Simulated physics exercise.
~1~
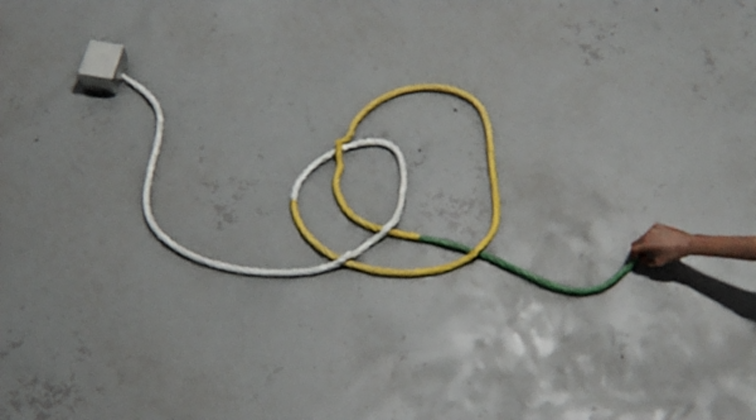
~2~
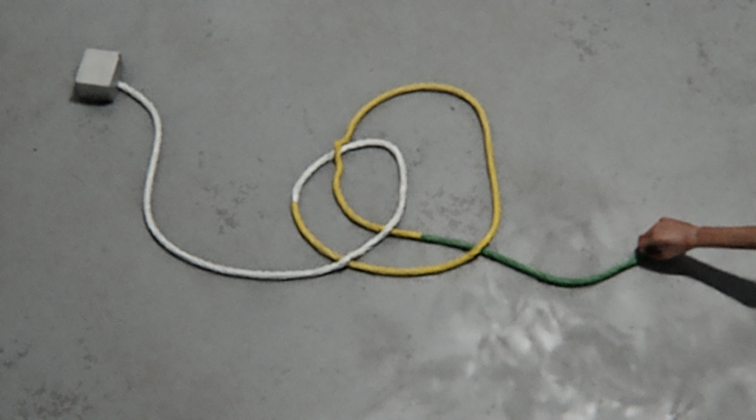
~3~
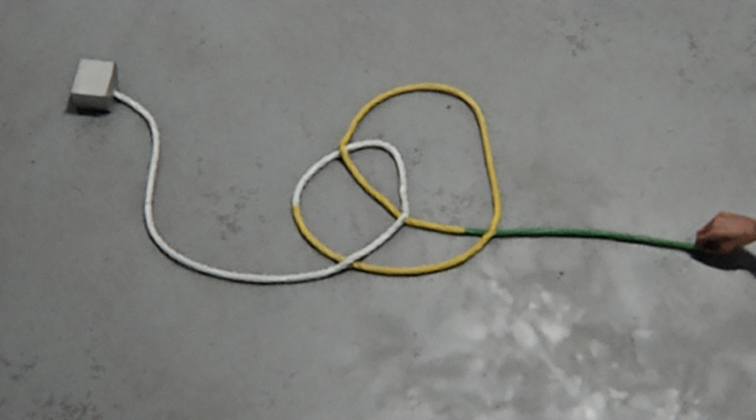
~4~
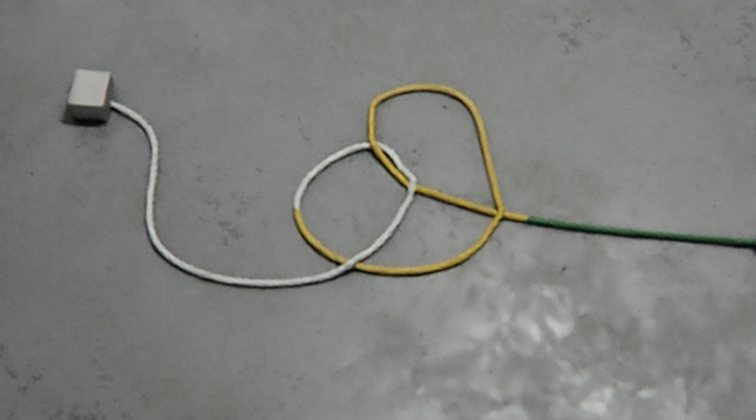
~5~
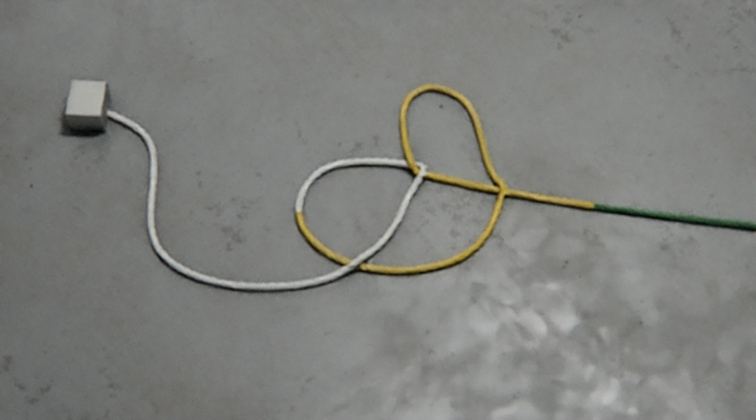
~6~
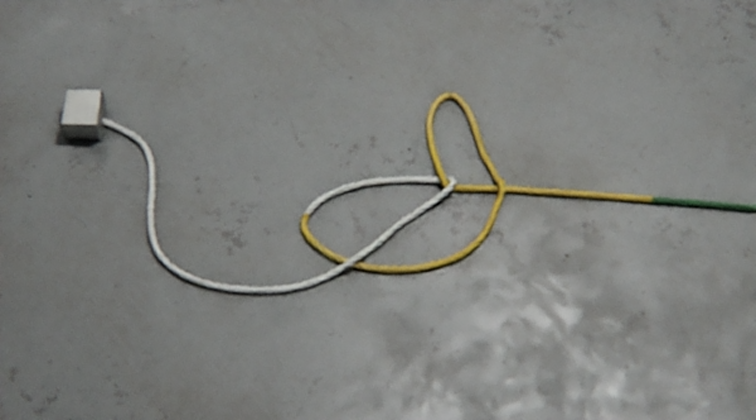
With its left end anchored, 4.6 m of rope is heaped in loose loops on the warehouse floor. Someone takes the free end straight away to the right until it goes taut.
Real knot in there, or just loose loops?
Real knot.
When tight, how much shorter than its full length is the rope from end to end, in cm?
I'd put it close to 20 centimetres.
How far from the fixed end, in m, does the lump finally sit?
Roughly 1.6 m from the fixed end.
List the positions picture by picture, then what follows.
In the first picture, crossings (338, 151) yellow over white, (347, 263) white over yellow, (390, 232) white over yellow, (478, 253) yellow over green; rope runs through (146, 202) (402, 198) (395, 273) (418, 88) (478, 253); grip (637, 259).
In the second picture, rope runs through (147, 208) (399, 272) (480, 250); grip (645, 253).
In the third picture, rope runs through (148, 216) (402, 271) (524, 232); grip (703, 248).
In the fourth picture, rope runs through (150, 225) (406, 271) (586, 228).
In the fifth picture, rope runs through (152, 232) (410, 270) (652, 214).
In the sixth picture, rope runs through (153, 239) (434, 201) (412, 269) (430, 135) (711, 204).
Next, the ends are 2.9 m apart, loops still 48 cm across.
Then, the ends are 3.6 m apart, loops still 47 cm across.
After that, the ends are 4.3 m apart, loops still 34 cm across.
Later, the ends are 4.4 m apart, loops still 7 cm across.
At the end, the ends are 4.4 m apart, loops still 7 cm across.
